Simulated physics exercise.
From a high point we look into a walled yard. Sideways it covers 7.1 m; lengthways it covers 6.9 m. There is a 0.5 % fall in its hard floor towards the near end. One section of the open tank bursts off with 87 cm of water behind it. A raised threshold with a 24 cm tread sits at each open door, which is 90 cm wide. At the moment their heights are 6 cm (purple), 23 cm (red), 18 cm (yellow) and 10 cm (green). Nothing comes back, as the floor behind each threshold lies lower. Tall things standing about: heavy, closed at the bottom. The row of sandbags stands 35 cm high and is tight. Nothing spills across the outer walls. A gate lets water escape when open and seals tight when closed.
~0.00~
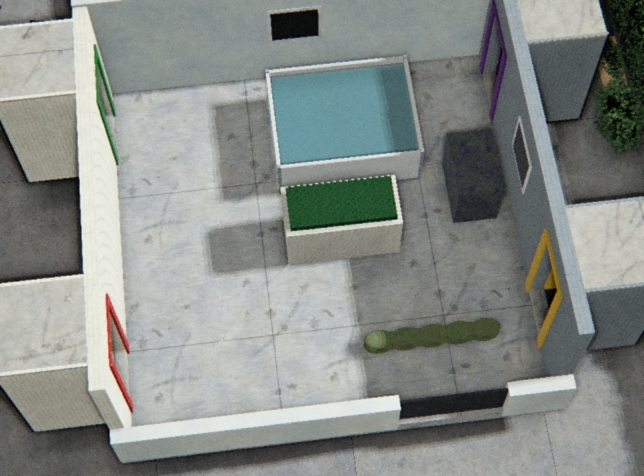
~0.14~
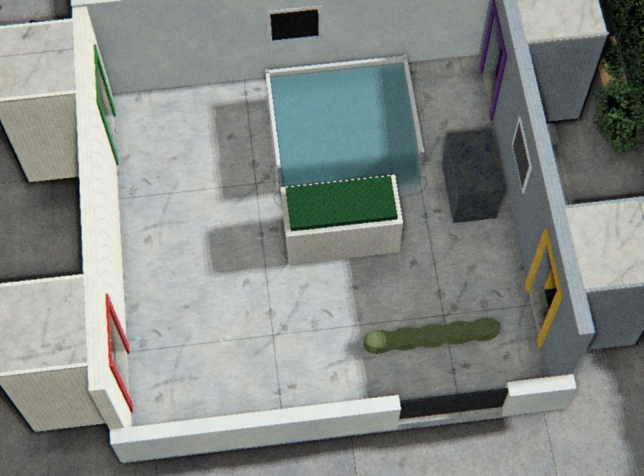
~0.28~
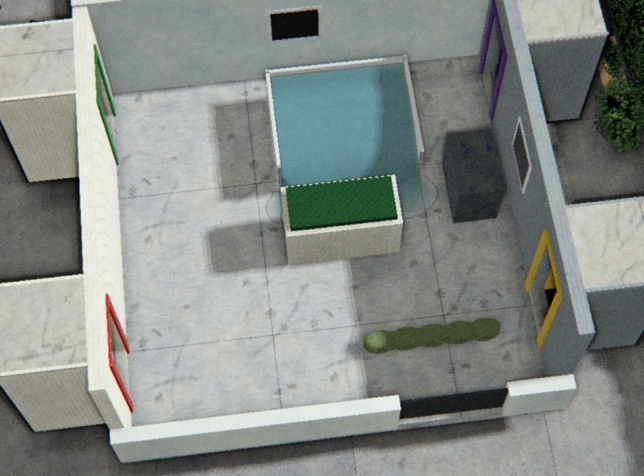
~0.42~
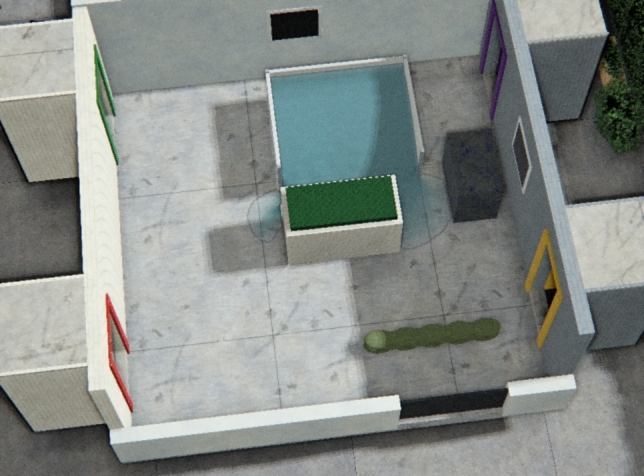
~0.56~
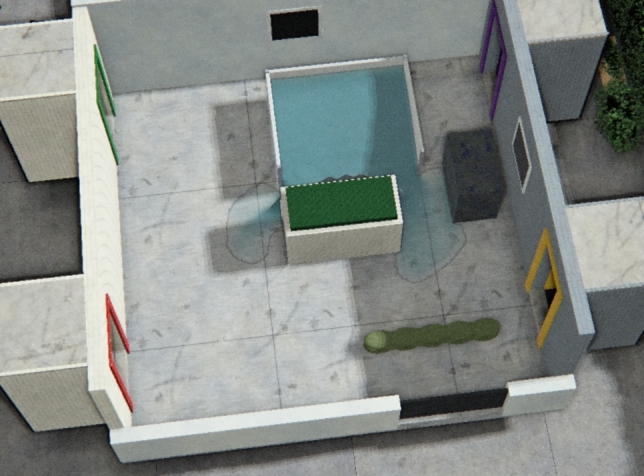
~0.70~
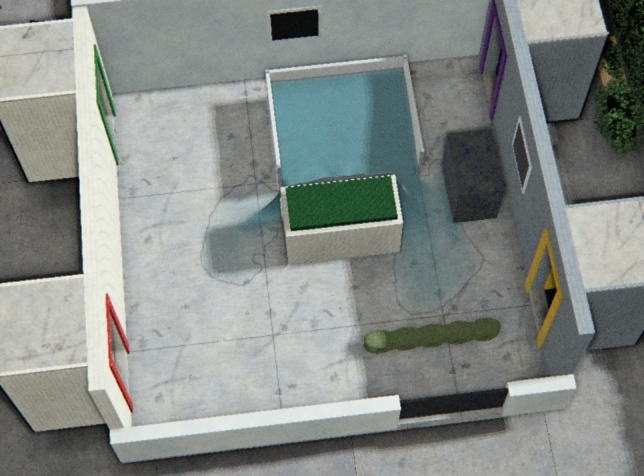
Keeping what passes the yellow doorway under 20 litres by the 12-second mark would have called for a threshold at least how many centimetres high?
It would have called for about 26 cm.
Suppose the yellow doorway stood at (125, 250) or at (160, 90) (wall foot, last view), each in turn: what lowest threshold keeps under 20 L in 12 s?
Roughly 17 and 9.5 cm.
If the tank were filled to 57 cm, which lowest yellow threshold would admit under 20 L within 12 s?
15 cm.
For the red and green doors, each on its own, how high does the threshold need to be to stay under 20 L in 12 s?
Close to 11.0 cm (red) and close to 8.5 cm (green).
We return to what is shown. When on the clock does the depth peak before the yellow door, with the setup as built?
Peak: Close to 2.2 s.
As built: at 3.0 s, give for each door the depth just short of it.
In cm: Purple 0, red 8, yellow 23, green 9.
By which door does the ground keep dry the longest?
It's the purple door.
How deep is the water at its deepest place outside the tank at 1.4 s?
About 63 cm at most.
After 1.4 s water covers 35 % of the floor, deepest (63 cm) near (319, 208); 6 cm at the yellow door, 0 litres in over its 18 cm threshold.
After 3.0 s water covers 65 % of the floor, deepest (38 cm) near (309, 210); 23 cm at the yellow door, 60 litres in over its 18 cm threshold.
After 12.0 s water covers 95 % of the floor, deepest (14 cm) near (528, 305); 13 cm at the yellow door, 79 litres in over its 18 cm threshold.
At the yellow door as built, the water arrived by 1.3 s and peaked near 28 cm at 2.2 s.
Run again over the same 12 s with other heights there, 33 litres in over 23.5 cm, 6 litres over 32 cm. The limit of 20 litres is kept from about 26 cm up.
